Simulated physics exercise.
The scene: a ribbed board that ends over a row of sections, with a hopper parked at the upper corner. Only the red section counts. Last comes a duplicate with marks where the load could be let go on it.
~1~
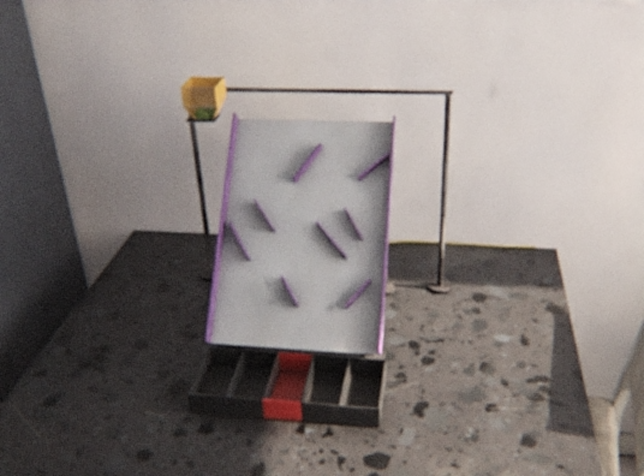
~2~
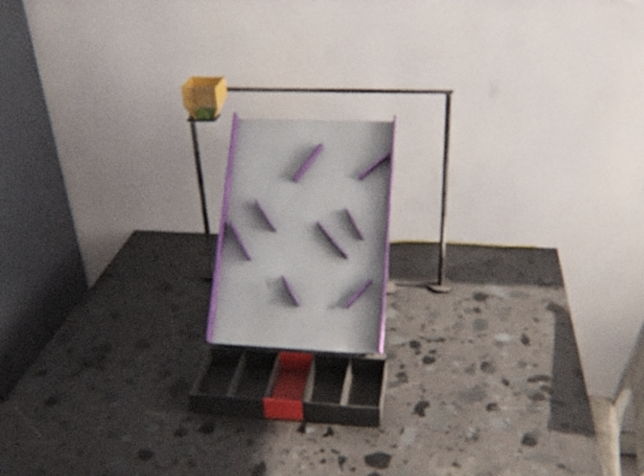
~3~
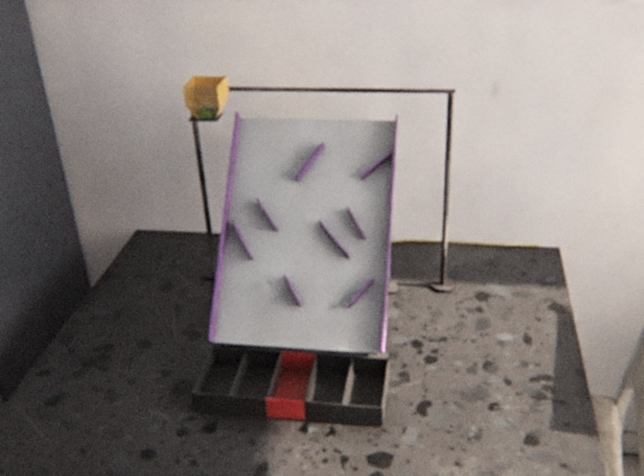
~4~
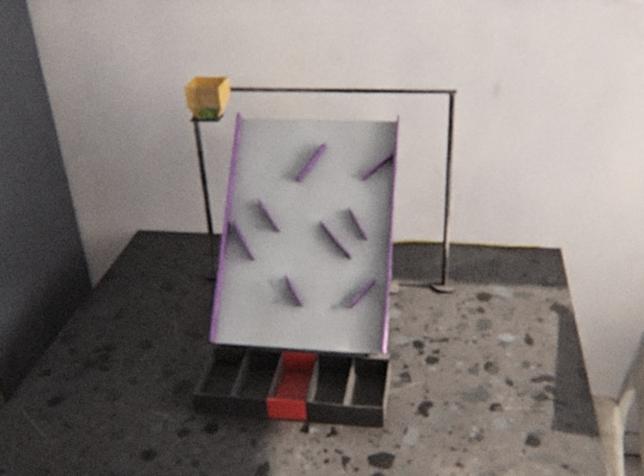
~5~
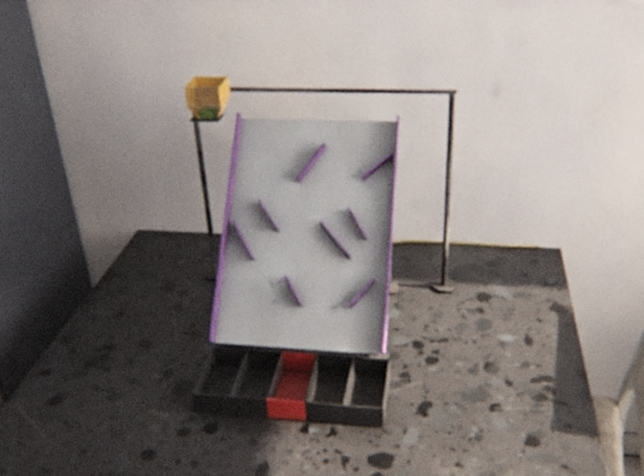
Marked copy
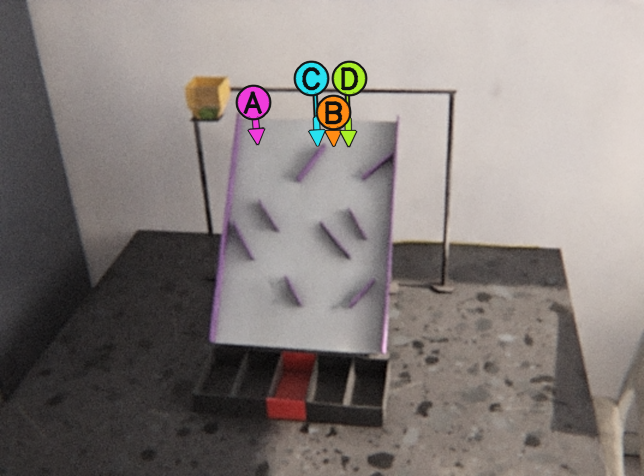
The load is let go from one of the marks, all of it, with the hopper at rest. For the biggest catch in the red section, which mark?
Best: A.
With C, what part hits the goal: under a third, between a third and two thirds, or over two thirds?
Mark C gives under a third.
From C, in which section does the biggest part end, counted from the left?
The fourth from the left.
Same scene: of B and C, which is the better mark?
B.
On the marked copy, mark A meets the board at (257, 138); mark B meets the board at (333, 140); mark C meets the board at (317, 140); mark D meets the board at (348, 140).
For mark A, close to half in the red section, close to half in other sections, only a few outside the box.
For mark B, a small share in the red section, the bulk in other sections.
For mark C, none at all in the red section, all but a few in other sections, a small share outside the box.
For mark D, a small share in the red section, the bulk in other sections.
